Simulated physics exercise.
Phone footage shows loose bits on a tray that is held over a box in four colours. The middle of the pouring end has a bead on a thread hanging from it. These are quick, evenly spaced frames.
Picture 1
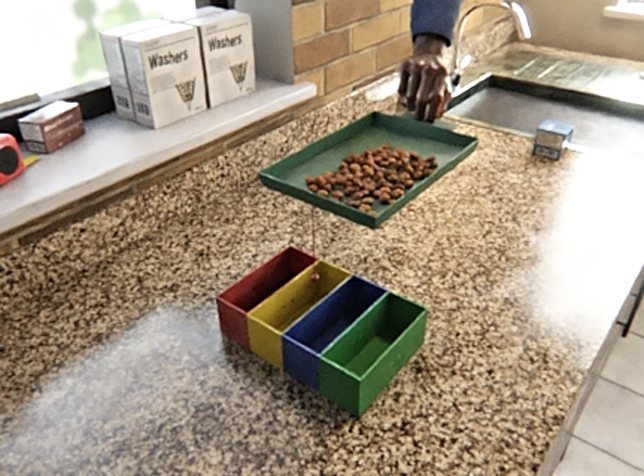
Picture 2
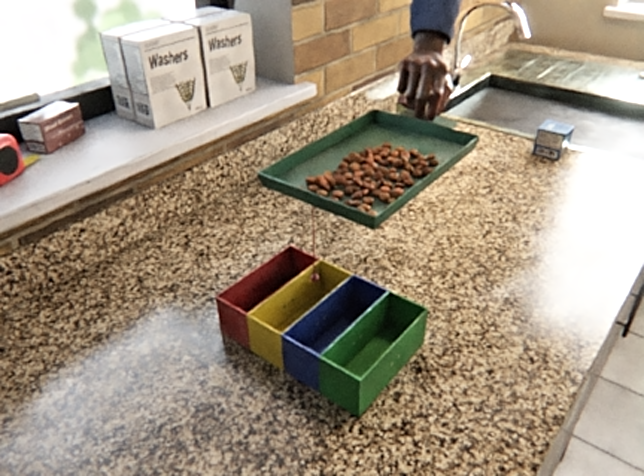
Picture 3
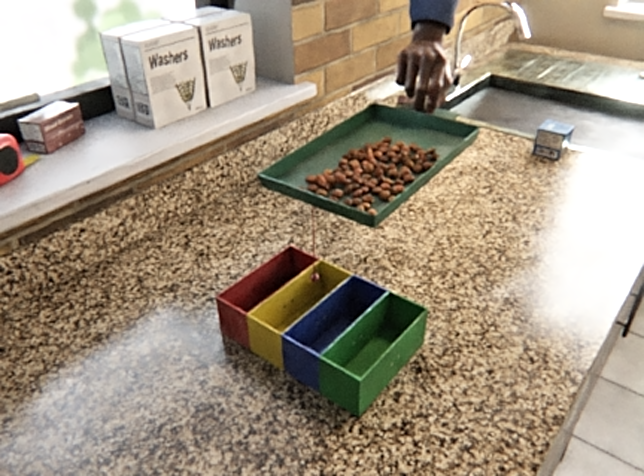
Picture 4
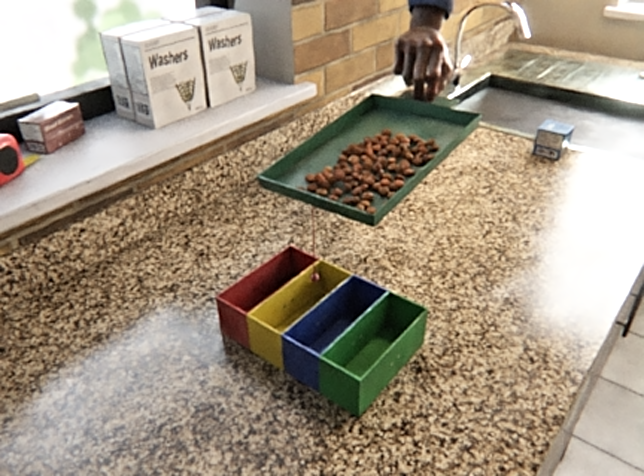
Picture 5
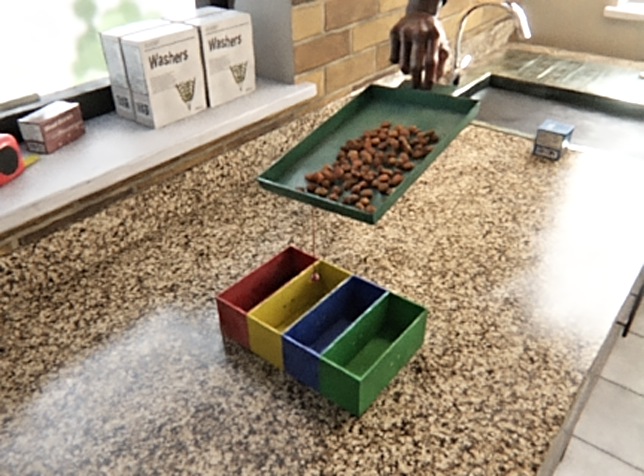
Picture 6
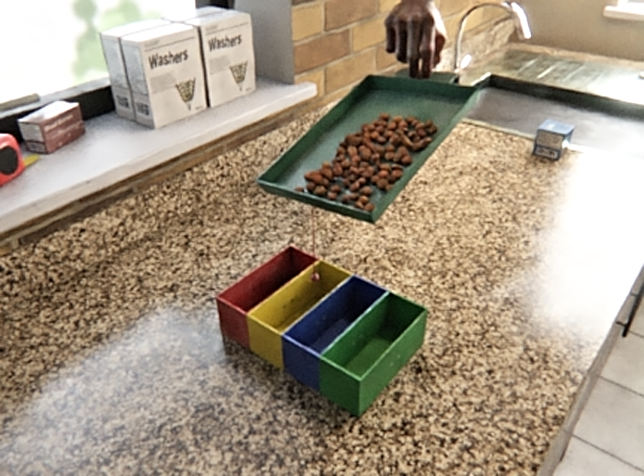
A green tray of small brown pieces, gripped by a hand at its far end, starts level above a red, yellow, blue and green box, then gradually tilts as the hand rises, its near left corner lowest.
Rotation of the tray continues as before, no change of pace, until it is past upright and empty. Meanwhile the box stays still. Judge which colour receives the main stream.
Receiving the main stream: Red.
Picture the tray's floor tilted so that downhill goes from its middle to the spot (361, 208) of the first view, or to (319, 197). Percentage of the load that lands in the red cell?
In order: About 0, then 30 percent.
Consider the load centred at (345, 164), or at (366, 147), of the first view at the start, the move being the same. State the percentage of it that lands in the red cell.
Shares: 60 % for the first, 70 % for the second.
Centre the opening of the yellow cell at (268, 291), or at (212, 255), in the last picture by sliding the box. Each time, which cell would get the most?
The yellow one, then green.
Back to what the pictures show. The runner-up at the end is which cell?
Just behind the top cell comes yellow.
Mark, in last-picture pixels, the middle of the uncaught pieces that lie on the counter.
Roughly at (203, 289).
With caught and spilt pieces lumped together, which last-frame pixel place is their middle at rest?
The centre settles at about (260, 321).
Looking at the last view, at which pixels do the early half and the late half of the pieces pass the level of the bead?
I'd put it at roughly (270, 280), and after that at roughly (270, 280).
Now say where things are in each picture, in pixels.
The first picture shows corners of the pouring end at (262, 172) and (375, 215), level; middle of the load at (368, 175), bits of dog kibble; bead on its thread at (315, 278); red cell at (233, 320); yellow cell at (266, 339); blue cell at (301, 360); green cell at (340, 383).
The second picture shows corners of the pouring end at (262, 172) and (374, 214), level; middle of the load at (368, 174).
The third picture shows corners of the pouring end at (261, 173) and (374, 214), tipped barely, lowest at the left corner; middle of the load at (368, 171).
The fourth picture shows corners of the pouring end at (260, 175) and (373, 213), tipped a little, lowest at the left corner; middle of the load at (368, 166).
The fifth picture shows corners of the pouring end at (260, 177) and (371, 212), tipped a little, lowest at the left corner; middle of the load at (367, 162).
The sixth picture shows corners of the pouring end at (259, 179) and (370, 211), tipped clearly, lowest at the left corner; middle of the load at (366, 158); red cell at (233, 320); yellow cell at (266, 339); blue cell at (301, 360); green cell at (340, 383).
Soon after the last picture, tray tipped steeply; nearly all on the tray; a stray few falling or outside the box.
A little later, tray tipped past a quarter turn; about a third on the tray; about a quarter in the red cell; a small part in the yellow cell; about a third falling or outside the box.
Later still, tray tipped past a quarter turn; about half in the red cell; about a third in the yellow cell; a stray few in the blue cell; a small part falling or outside the box.
At rest, tray tipped past a quarter turn; about half in the red cell; about a third in the yellow cell; a stray few in the blue cell; none in the green cell; a small part outside the box.
